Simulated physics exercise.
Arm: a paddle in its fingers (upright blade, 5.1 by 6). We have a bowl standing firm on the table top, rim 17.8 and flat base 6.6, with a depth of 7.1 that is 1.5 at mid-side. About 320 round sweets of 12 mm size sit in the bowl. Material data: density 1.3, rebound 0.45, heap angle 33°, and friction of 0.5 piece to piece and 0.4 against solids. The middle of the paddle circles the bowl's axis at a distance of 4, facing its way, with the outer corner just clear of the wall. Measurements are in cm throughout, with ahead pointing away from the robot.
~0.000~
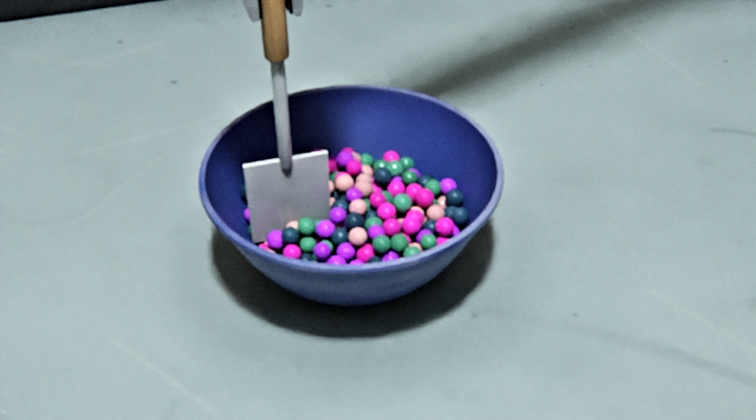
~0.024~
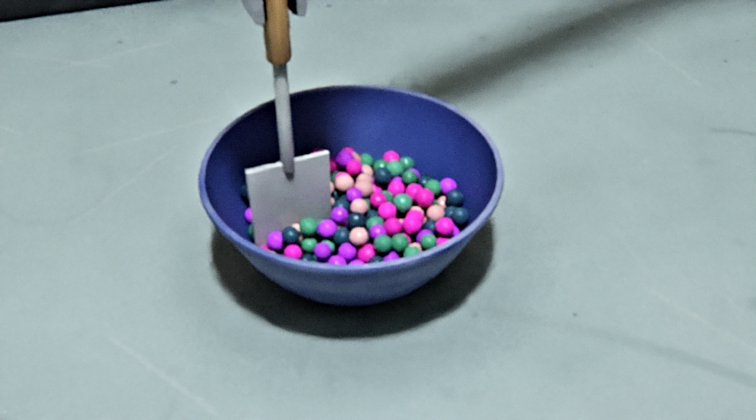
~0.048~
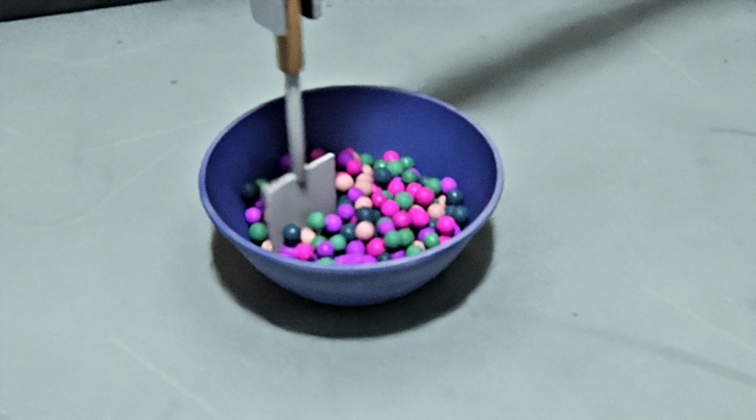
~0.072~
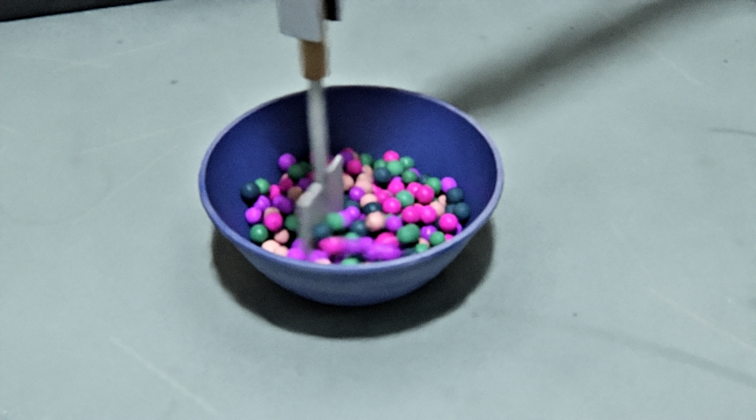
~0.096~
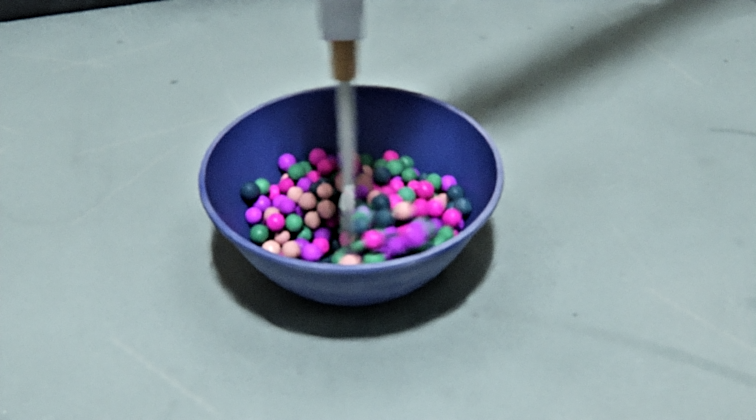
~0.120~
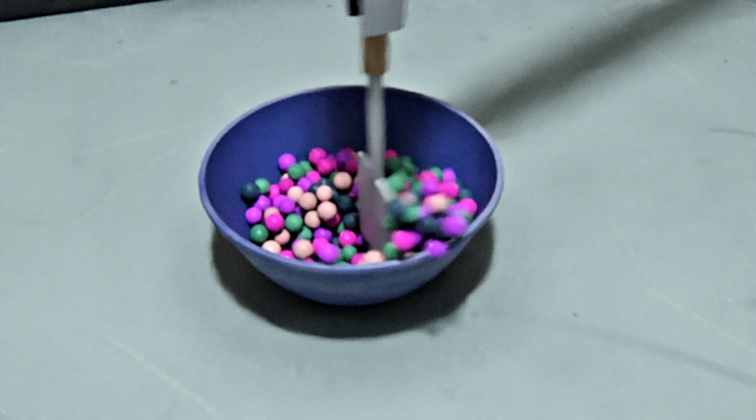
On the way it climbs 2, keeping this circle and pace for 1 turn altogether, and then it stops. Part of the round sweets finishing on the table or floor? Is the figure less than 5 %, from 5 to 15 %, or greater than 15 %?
The figure is greater than 15 %.
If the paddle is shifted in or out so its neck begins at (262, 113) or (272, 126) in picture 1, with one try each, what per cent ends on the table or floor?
Roughly 0 and 15 per cent.
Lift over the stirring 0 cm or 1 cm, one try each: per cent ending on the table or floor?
Some 35 and 30 per cent.
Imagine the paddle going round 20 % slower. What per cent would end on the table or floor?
It would be near 15 per cent.
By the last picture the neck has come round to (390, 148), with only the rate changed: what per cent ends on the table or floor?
It comes to around 25 percent.
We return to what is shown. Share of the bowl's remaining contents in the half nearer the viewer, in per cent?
Around 45 per cent of what the bowl keeps.
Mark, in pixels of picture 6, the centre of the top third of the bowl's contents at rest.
Estimated centre: (338, 197).
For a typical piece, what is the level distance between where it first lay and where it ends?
My guess is close to 2 centimetres.
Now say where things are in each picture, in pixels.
The first frame shows paddle neck at (284, 138), 0° round; upper third of the load around (356, 208), from x 250 to 460, top at y 155; 319 in the bowl.
The second frame shows paddle neck at (286, 141), 7° round; upper third of the load around (357, 210), from x 250 to 460, top at y 155.
The third frame shows paddle neck at (298, 151), 27° round; upper third of the load around (356, 214), from x 250 to 460, top at y 155.
The fourth frame shows paddle neck at (320, 158), 50° round; upper third of the load around (368, 217), from x 250 to 460, top at y 155.
The fifth frame shows paddle neck at (348, 160), 74° round; upper third of the load around (384, 217), from x 250 to 465, top at y 155.
The sixth frame shows paddle neck at (376, 154), 97° round; upper third of the load around (409, 206), from x 250 to 465, top at y 155; 317 in the bowl, 2 in flight or on the tool.
After 0.22 s, 194° round, highest piece 14 above the table; 289 in the bowl, 30 in flight or on the tool.
After 0.32 s, 292° round, highest piece 13 above the table; 268 in the bowl, 21 on the table or floor, 30 in flight or on the tool.
After 0.57 s, 0° round, highest piece 8 above the table; 251 in the bowl, 68 on the table or floor.
After 1.27 s, 0° round, highest piece 6 above the table; 251 in the bowl, 68 on the table or floor.
At rest, 251 in the bowl, 68 on the table or floor. That is 21 % on the table or floor.
